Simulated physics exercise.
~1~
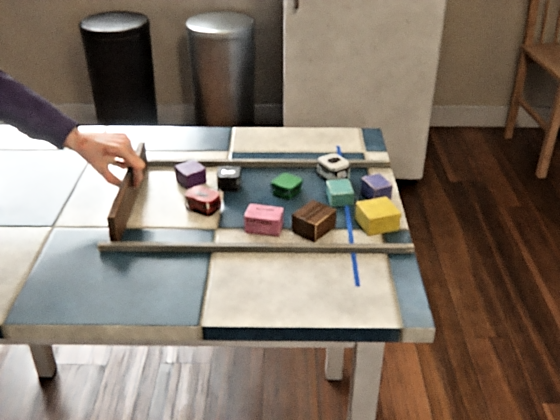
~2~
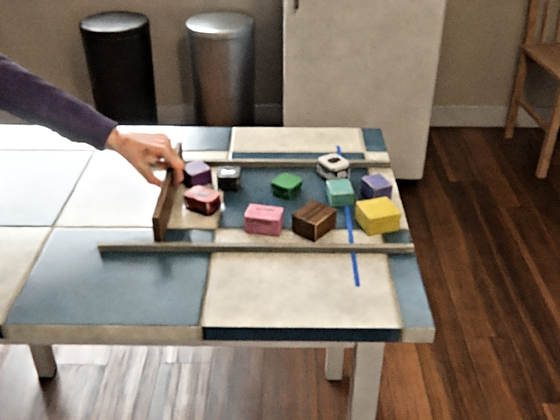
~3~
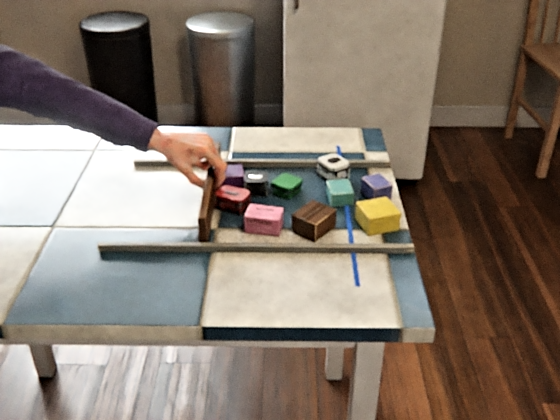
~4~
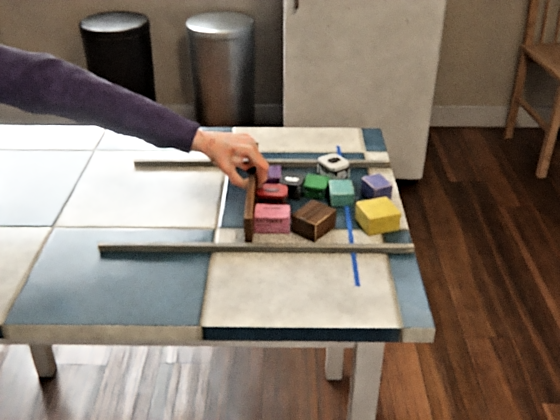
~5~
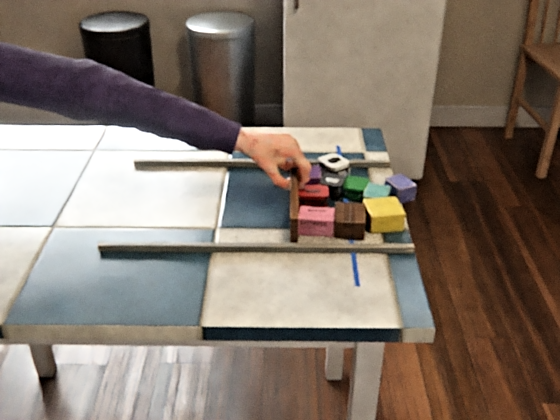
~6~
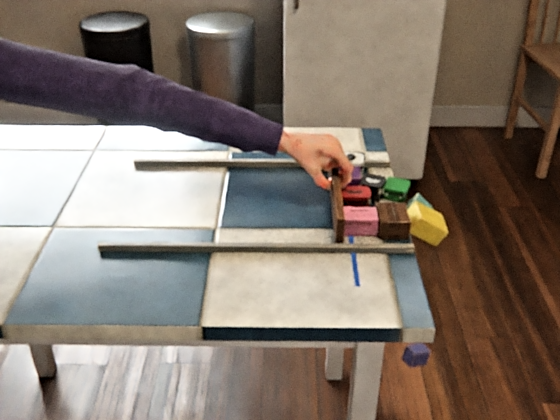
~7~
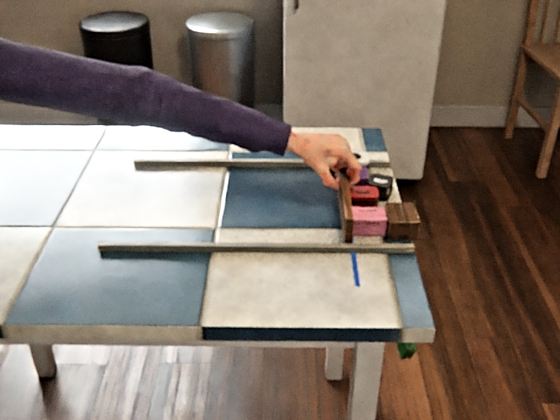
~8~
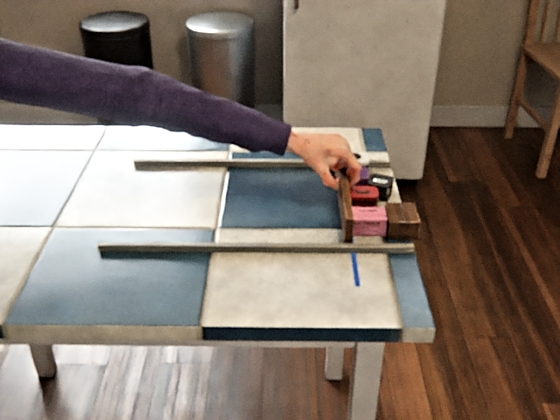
A hand in a purple sleeve pushed an upright board rightward between two rails on a table, bunching small colorful blocks together until the blue, yellow, turquoise and green ones fell off the end, then stopped with the remaining pieces crowded at the edge.
